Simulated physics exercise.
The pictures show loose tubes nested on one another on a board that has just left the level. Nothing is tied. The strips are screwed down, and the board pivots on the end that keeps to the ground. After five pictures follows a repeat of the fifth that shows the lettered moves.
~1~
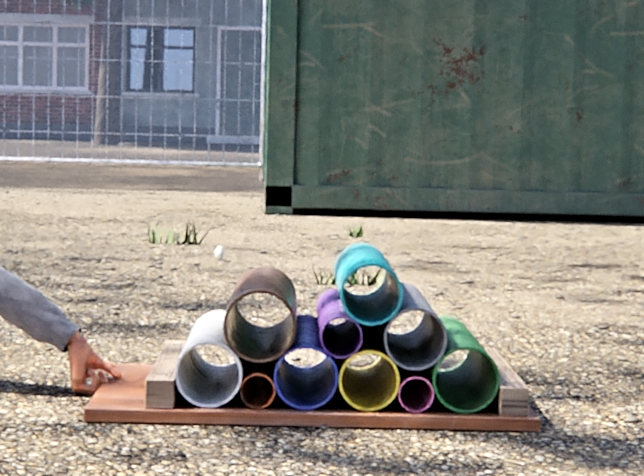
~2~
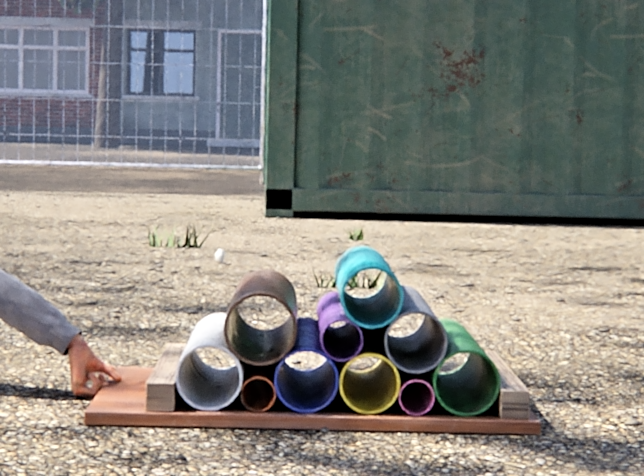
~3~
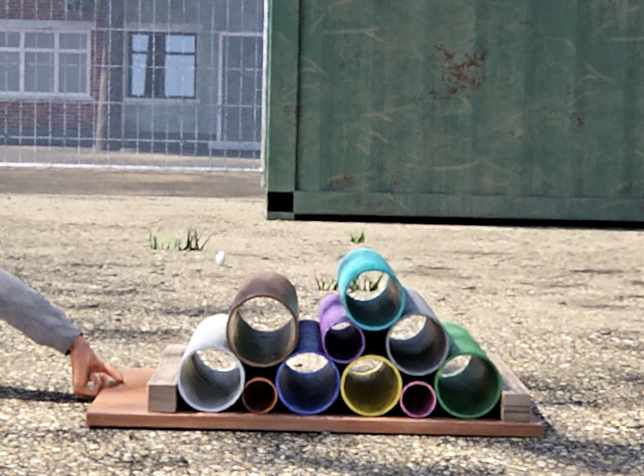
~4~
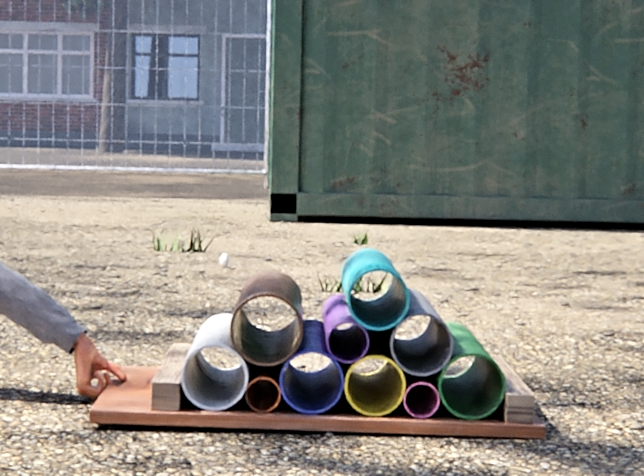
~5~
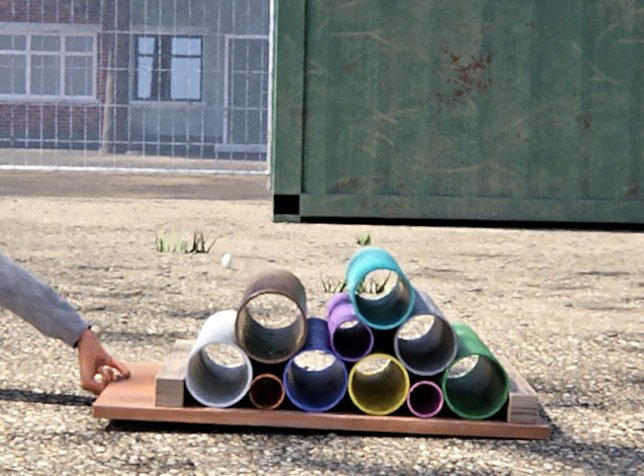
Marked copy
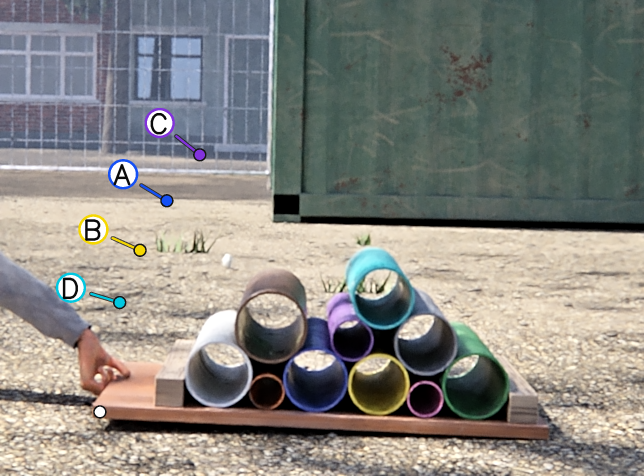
On gravelly ground before a green container, a hand at the left slightly raising a board stacked with colourful tubes.
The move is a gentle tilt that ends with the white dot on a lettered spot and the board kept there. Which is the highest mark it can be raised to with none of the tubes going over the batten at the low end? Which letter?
The answer is mark C.
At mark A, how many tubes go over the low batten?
At A the number is none.
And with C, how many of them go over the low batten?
It comes to none.
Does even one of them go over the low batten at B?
At B: No.
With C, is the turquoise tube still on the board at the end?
Yes.
On the marked copy, A at (167, 201); B at (140, 250); C at (200, 155); D at (120, 303); the white dot at (100, 412).
With C. Early on, board at 20°.
Further on, board at 37°.
At the end, board at 37°, none over the low batten.
As for the rest, A none over the low batten; B none over the low batten; D none over the low batten.
